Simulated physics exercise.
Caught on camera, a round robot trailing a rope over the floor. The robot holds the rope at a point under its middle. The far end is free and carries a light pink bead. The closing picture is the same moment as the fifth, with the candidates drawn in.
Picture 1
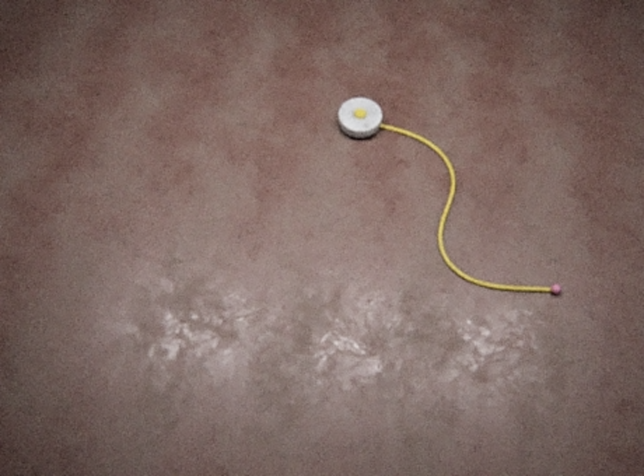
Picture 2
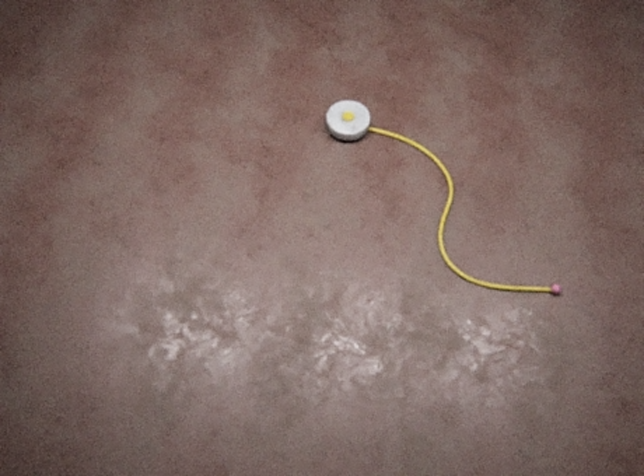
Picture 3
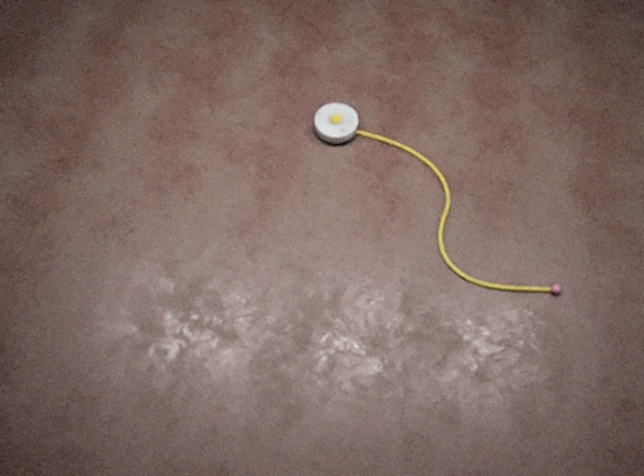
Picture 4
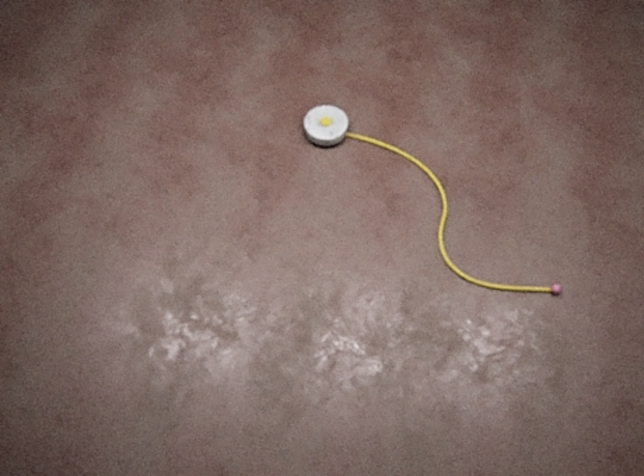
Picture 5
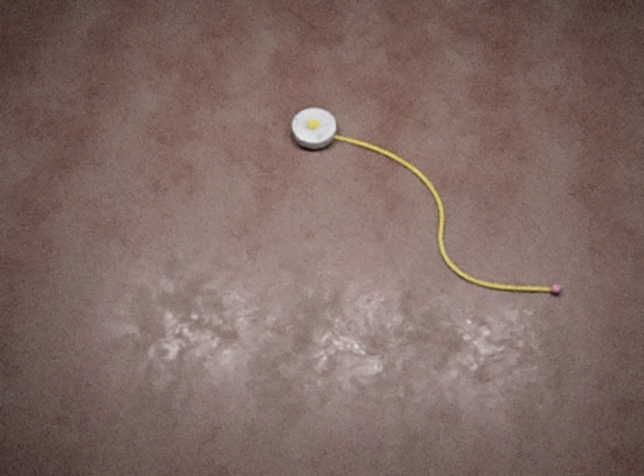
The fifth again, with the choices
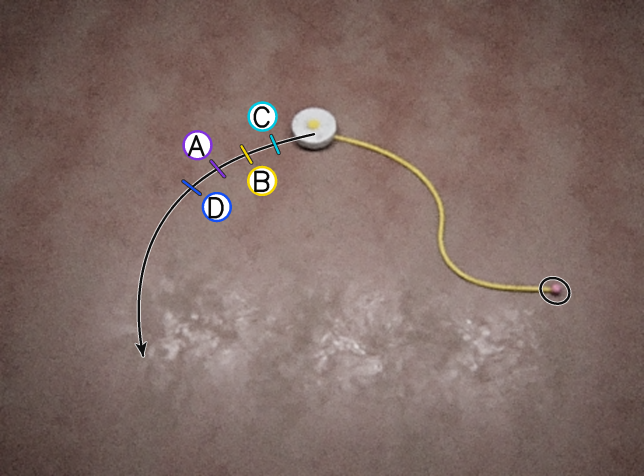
At first, a round white robot with a yellow centre sits above a blotchy brownish floor's pale patches, a yellow rope curving from it to a pink bead at lower right. The robot then slides steadily left and slightly downward, drawing the rope's upper bend out while the bead stays still.
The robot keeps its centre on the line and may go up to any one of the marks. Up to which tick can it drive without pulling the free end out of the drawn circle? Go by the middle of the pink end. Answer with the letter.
The farthest safe stop is B.
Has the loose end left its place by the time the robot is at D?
Yes.
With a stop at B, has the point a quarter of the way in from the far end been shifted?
Yes.
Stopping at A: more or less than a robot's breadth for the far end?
By then, less.
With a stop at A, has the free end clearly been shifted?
Yes.
On the copy, A at (218, 169); B at (246, 154); C at (275, 144); D at (192, 188); the ring at (555, 291); the route from (314, 134) via (177, 203) to (143, 356).
On B. First, robot (290, 135), middle of the rope (429, 210), free end (556, 289).
Then, robot (266, 142), middle of the rope (413, 210), free end (555, 289).
Finally, robot (246, 150), middle of the rope (399, 209), free end (549, 289); the free end is still in its ring.
By contrast, A drags the free end to (531, 285); C is safe but short; D drags the free end to (514, 278).
